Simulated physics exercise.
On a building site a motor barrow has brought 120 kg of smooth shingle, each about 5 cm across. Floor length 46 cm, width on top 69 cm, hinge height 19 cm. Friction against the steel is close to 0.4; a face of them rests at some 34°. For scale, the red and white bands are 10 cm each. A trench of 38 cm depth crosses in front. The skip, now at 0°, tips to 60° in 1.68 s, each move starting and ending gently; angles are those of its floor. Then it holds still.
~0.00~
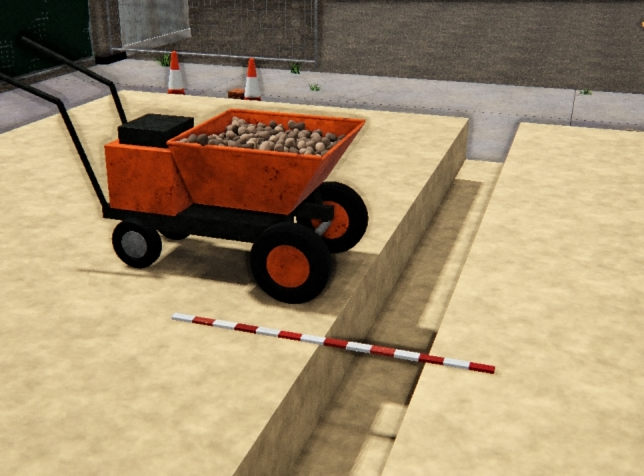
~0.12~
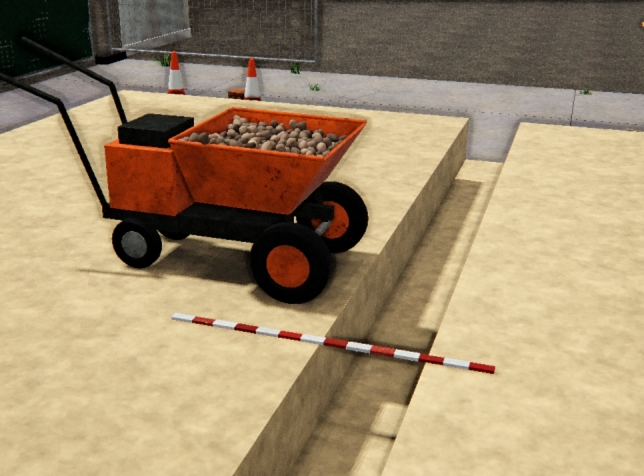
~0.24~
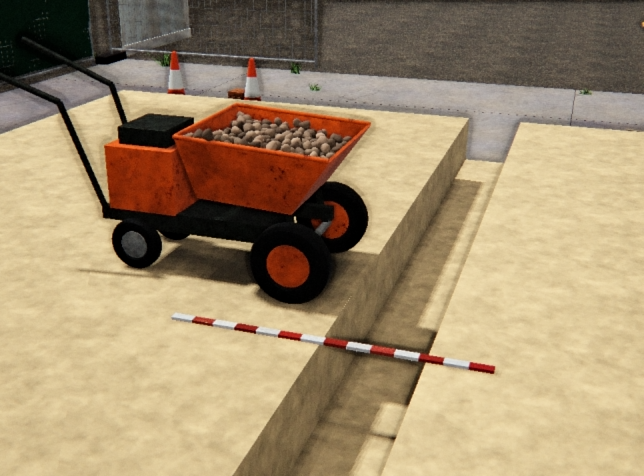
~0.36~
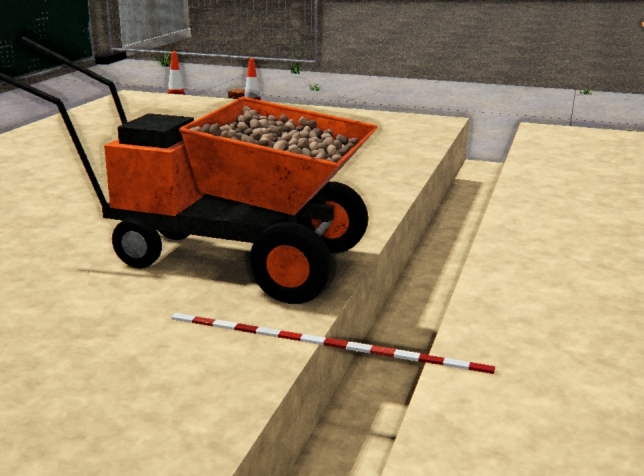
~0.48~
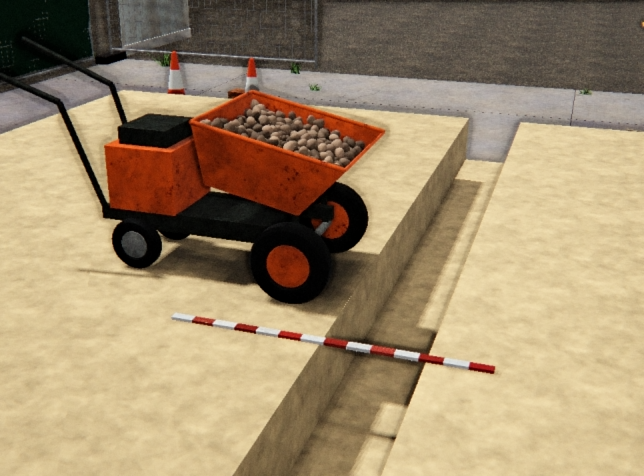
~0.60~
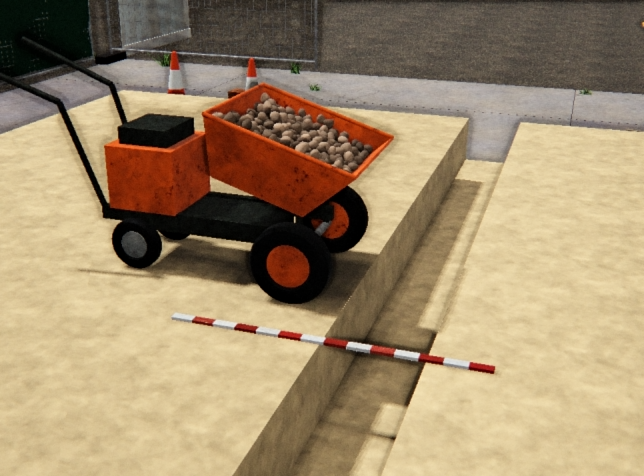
The orange skip of a motor barrow tilts toward the trench, carrying its smooth stones.
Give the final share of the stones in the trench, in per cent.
Close to 44 in a hundred.
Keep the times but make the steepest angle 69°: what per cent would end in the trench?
In that case some 65 per cent.
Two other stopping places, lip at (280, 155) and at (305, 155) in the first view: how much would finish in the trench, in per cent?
Near 65 per cent from the first place, 55 from the second.
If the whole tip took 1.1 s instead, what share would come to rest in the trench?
In that case some 40 per cent.
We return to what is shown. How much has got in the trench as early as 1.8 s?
About 15 per cent by then.
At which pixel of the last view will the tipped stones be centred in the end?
Their middle is at about (434, 351).
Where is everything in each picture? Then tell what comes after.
In the first frame, lip at (322, 159), floor tilted 0°, highest stones at (265, 133).
In the second frame, lip at (324, 159), floor tilted 1°, highest stones at (261, 132); the stones move at 0.1 m/s on average.
In the third frame, the skip is at 3°, its lip at (328, 162); the top of the load is at (253, 125); the stones move at 0.2 m/s on average.
In the fourth frame, the skip is at 7°, its lip at (336, 165); the top of the load is at (254, 120); the stones move at 0.3 m/s on average.
In the fifth frame, lip at (345, 171), floor tilted 12°, highest stones at (260, 114); the stones move at 0.4 m/s on average.
In the sixth frame, lip at (355, 178), floor tilted 17°, highest stones at (269, 109); the stones move at 0.4 m/s on average.
After 1.3 s the floor is at 51°; 100 % in the skip; the foremost stones are at (408, 210).
After 1.8 s the floor is at 60°; 76 % in the skip, 13 % in the trench, 11 % past the trench; the foremost stones are at (508, 310).
After 2.1 s the floor is at 60°; 57 % in the skip, 20 % in the trench, 23 % past the trench; the foremost stones are at (588, 321).
After 4.1 s the floor is at 60°; 31 % in the skip, 44 % in the trench, 25 % past the trench; the foremost stones are past the picture's edge.
